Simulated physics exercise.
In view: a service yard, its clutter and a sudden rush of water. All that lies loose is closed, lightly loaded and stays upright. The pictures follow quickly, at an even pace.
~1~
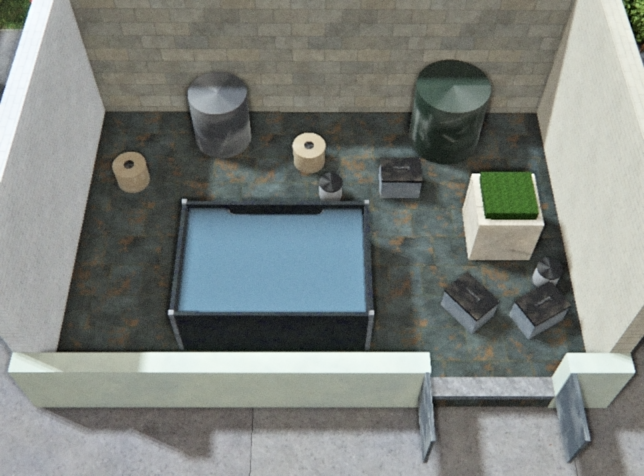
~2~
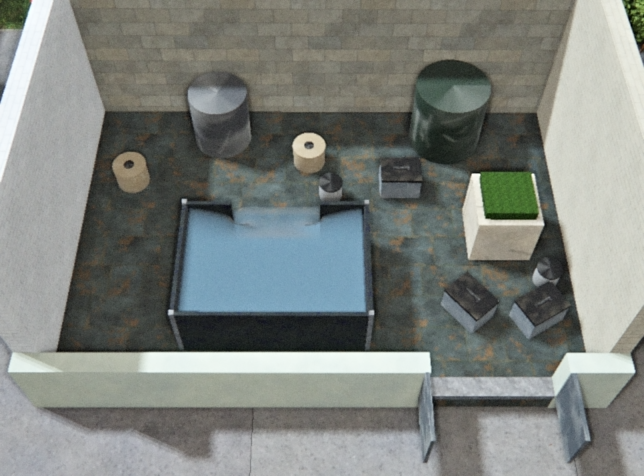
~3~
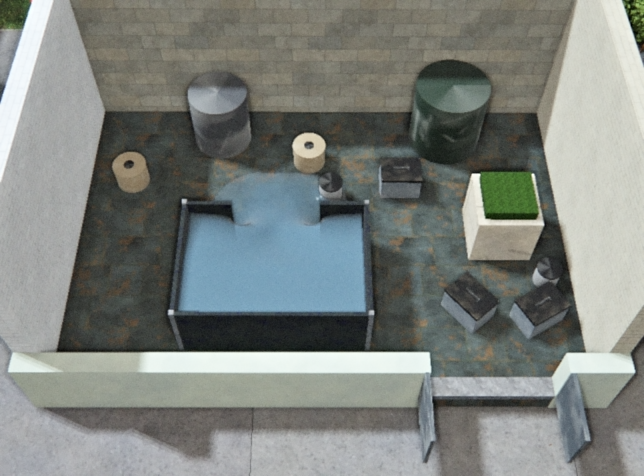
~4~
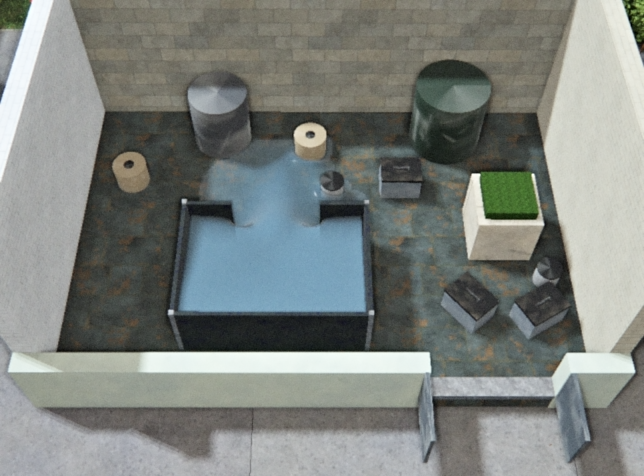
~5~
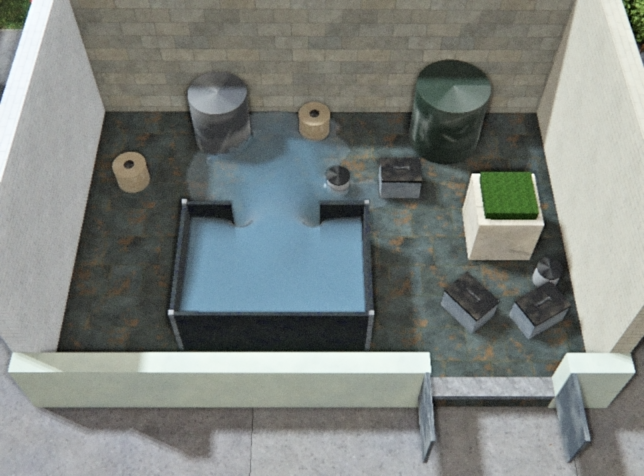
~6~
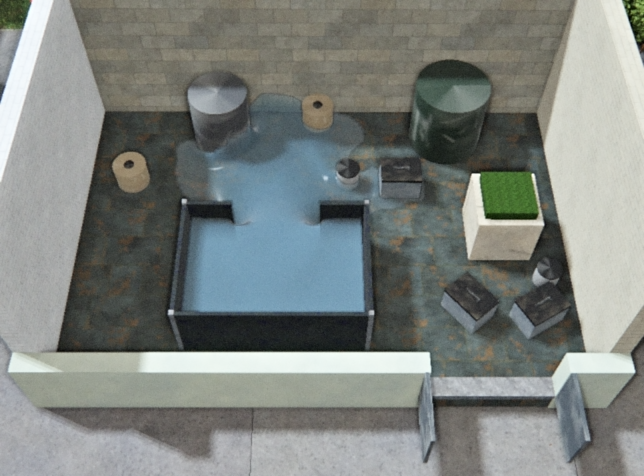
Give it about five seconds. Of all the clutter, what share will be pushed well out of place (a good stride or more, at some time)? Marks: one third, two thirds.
That comes to two thirds or more.
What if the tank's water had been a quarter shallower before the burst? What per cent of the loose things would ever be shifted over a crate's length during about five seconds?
About 60 per cent.
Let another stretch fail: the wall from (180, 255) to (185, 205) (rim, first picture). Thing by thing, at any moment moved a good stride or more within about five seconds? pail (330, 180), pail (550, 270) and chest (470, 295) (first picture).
In that order: Short of that, under that, never so far.
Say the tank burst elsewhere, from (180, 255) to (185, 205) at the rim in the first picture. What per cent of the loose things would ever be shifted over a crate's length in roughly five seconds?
I make it 10 per cent.
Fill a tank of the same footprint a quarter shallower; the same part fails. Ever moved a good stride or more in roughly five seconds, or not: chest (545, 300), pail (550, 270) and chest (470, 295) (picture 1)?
One after the other: No, no, under that.
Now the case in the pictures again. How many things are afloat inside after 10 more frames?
It comes to 2.
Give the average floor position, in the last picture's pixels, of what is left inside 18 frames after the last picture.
Roughly at (414, 303).
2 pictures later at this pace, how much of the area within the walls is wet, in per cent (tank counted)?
About 35 per cent.
A moment on, 2 of 7 are well off their spots; 1 afloat.
Next, 3 of 7 are well off their spots; 2 afloat.
Later, 5 of 7 are well off their spots; 1 afloat.
In the end, 5 of 7 are well off their spots, and 5 have been at some point; 2 afloat.
